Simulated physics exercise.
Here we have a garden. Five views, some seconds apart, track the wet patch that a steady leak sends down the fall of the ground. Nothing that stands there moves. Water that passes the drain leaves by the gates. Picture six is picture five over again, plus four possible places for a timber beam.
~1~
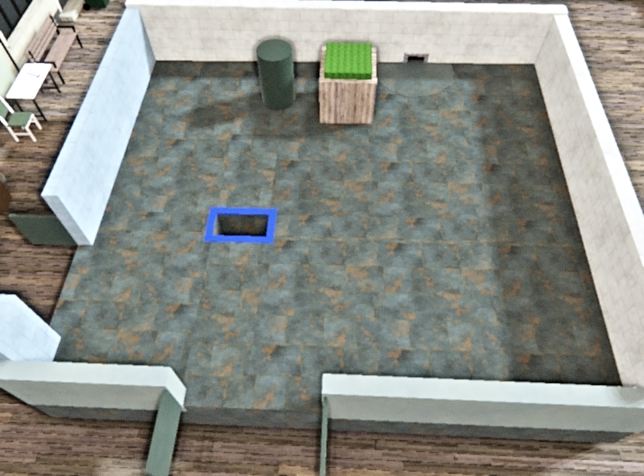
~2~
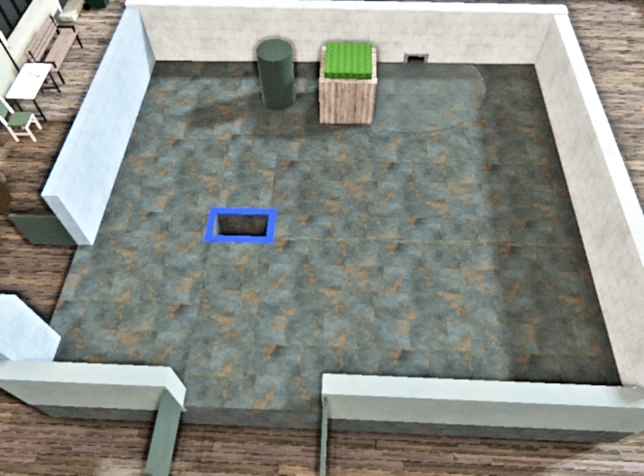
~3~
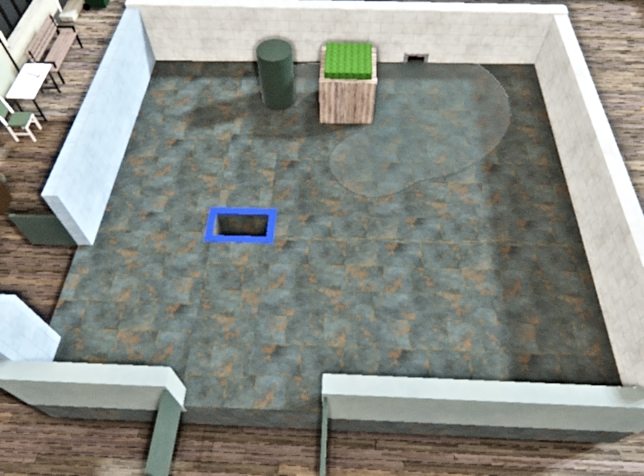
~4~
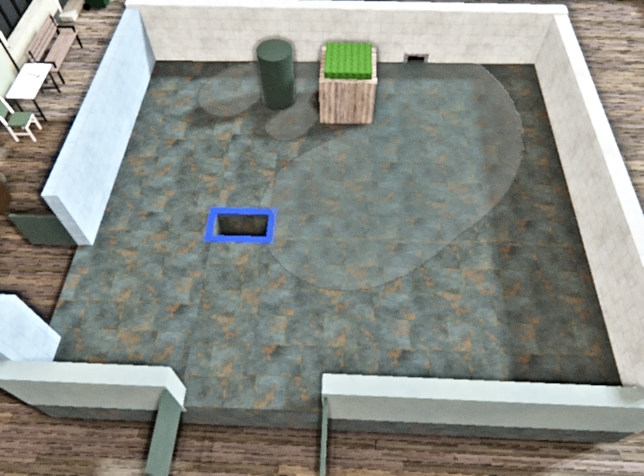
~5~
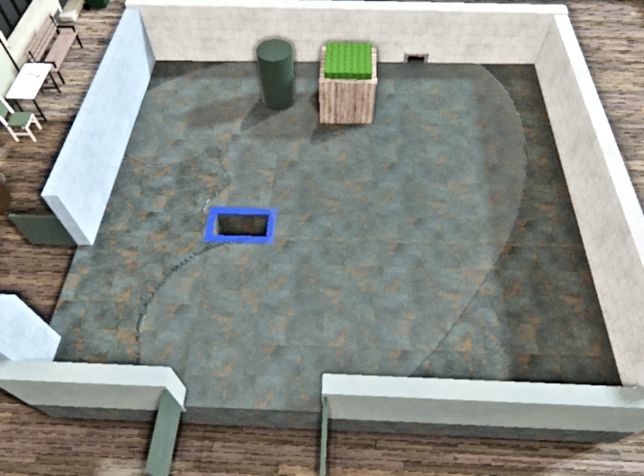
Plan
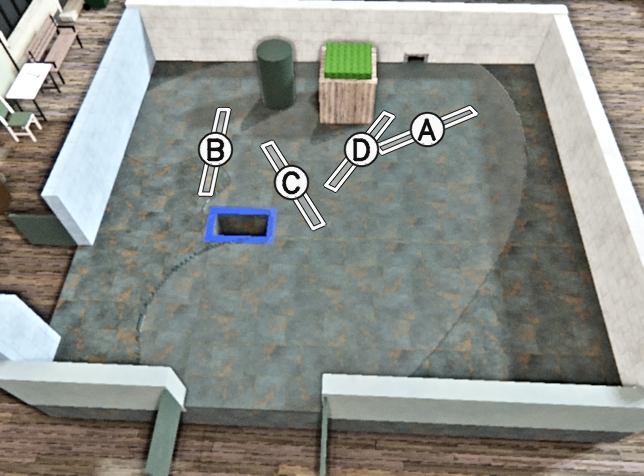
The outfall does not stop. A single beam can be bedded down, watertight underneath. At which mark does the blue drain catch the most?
Place A does it best.
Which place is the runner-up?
That would be B.
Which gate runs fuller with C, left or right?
More leaves on the right.
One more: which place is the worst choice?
That would be C.
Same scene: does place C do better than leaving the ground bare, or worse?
Place C is worse.
In white, A from (379, 149) to (473, 110); B from (205, 194) to (223, 109); C from (267, 144) to (318, 226); D from (330, 187) to (388, 114).
With A, about 22 % of the stream goes into the blue drain, about 78 % out by the gates.
With B, about 13 % of the stream goes into the blue drain, about 87 % out by the gates.
With C, next to none of the stream goes into the blue drain, about 100 % out by the gates.
With D, about 4 % of the stream goes into the blue drain, about 96 % out by the gates.
